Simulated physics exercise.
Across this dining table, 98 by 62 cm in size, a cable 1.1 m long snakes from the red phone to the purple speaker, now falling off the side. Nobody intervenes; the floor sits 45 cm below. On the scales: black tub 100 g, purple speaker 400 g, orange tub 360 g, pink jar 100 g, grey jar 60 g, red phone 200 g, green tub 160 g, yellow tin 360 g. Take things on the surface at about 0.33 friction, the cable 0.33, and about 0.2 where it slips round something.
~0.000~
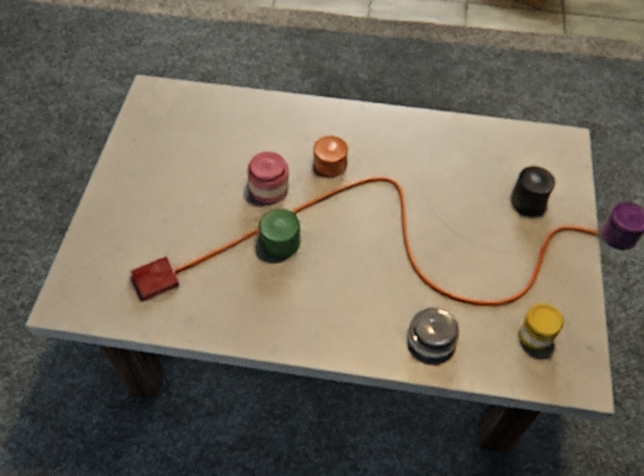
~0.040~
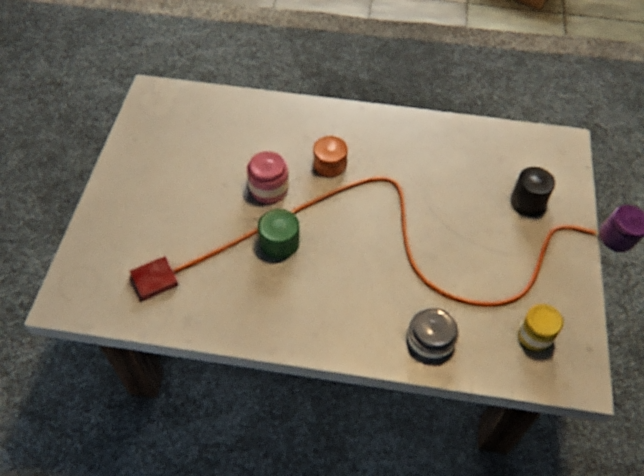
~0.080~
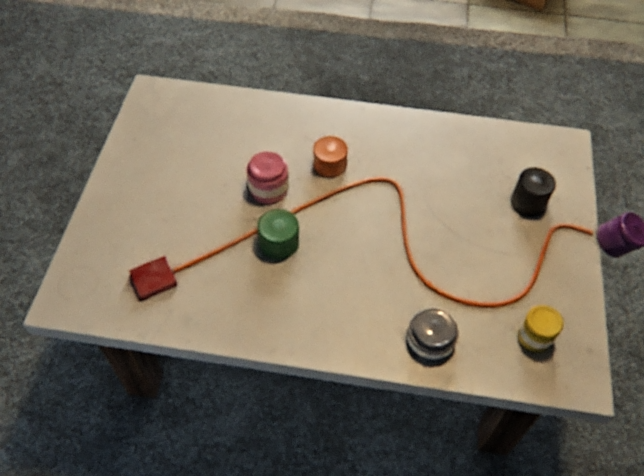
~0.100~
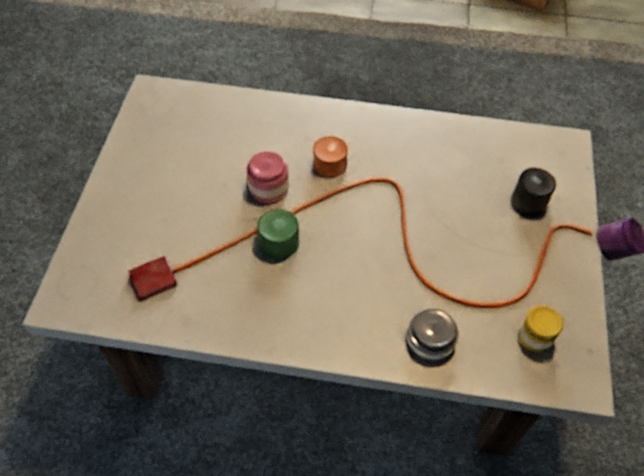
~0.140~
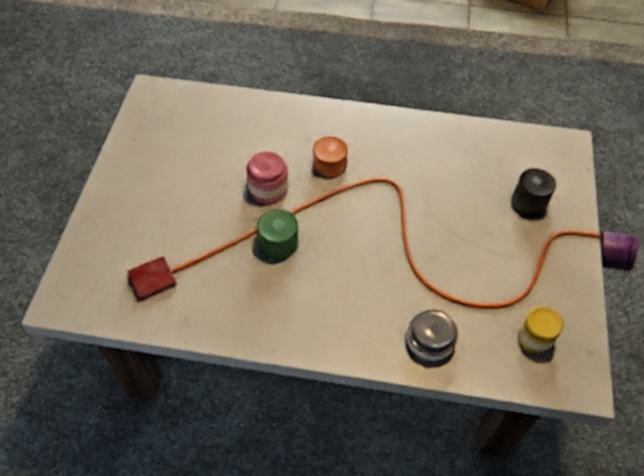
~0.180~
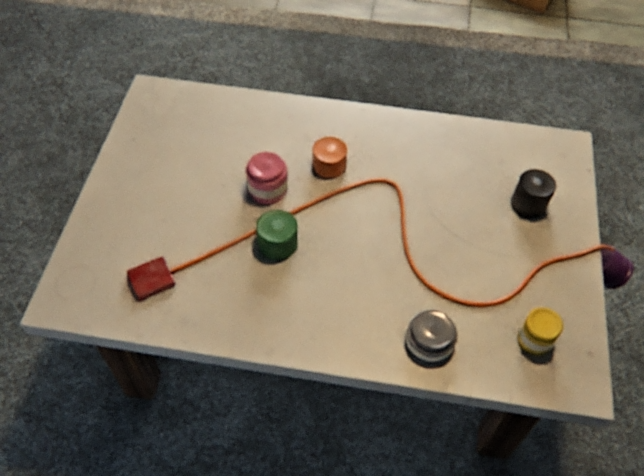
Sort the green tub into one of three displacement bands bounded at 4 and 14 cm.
Band: Moderate.
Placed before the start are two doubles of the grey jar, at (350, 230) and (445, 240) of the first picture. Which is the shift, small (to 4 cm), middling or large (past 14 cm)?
Result, in order: Major / major.
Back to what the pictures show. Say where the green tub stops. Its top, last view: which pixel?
It stops around pixel (286, 257).
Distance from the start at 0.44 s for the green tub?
Green tub: Roughly 6 cm.
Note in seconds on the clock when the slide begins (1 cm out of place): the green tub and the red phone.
For the green tub it's 0.36 s, while the red phone gets there at 0.34 s.
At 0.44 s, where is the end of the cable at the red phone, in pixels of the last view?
(214, 252), roughly.
After 0.4 s, the cable's tail end at (214, 252); green tub 5 cm off its start, red phone 8 cm off its start, purple speaker over the edge.
After 0.7 s, the cable's tail end at (239, 242); green tub 7 cm off its start, red phone 13 cm off its start, purple speaker over the edge.
After 0.9 s, the cable's tail end at (239, 242); green tub 7 cm off its start at (286, 257), red phone 13 cm off its start at (219, 246), purple speaker over the edge.
After 1.2 s, the cable's tail end at (239, 242); green tub 7 cm off its start, red phone 13 cm off its start, purple speaker over the edge.
After 2.4 s, the cable's tail end at (239, 242); green tub 7 cm off its start at (286, 257), red phone 13 cm off its start at (219, 246), purple speaker over the edge.
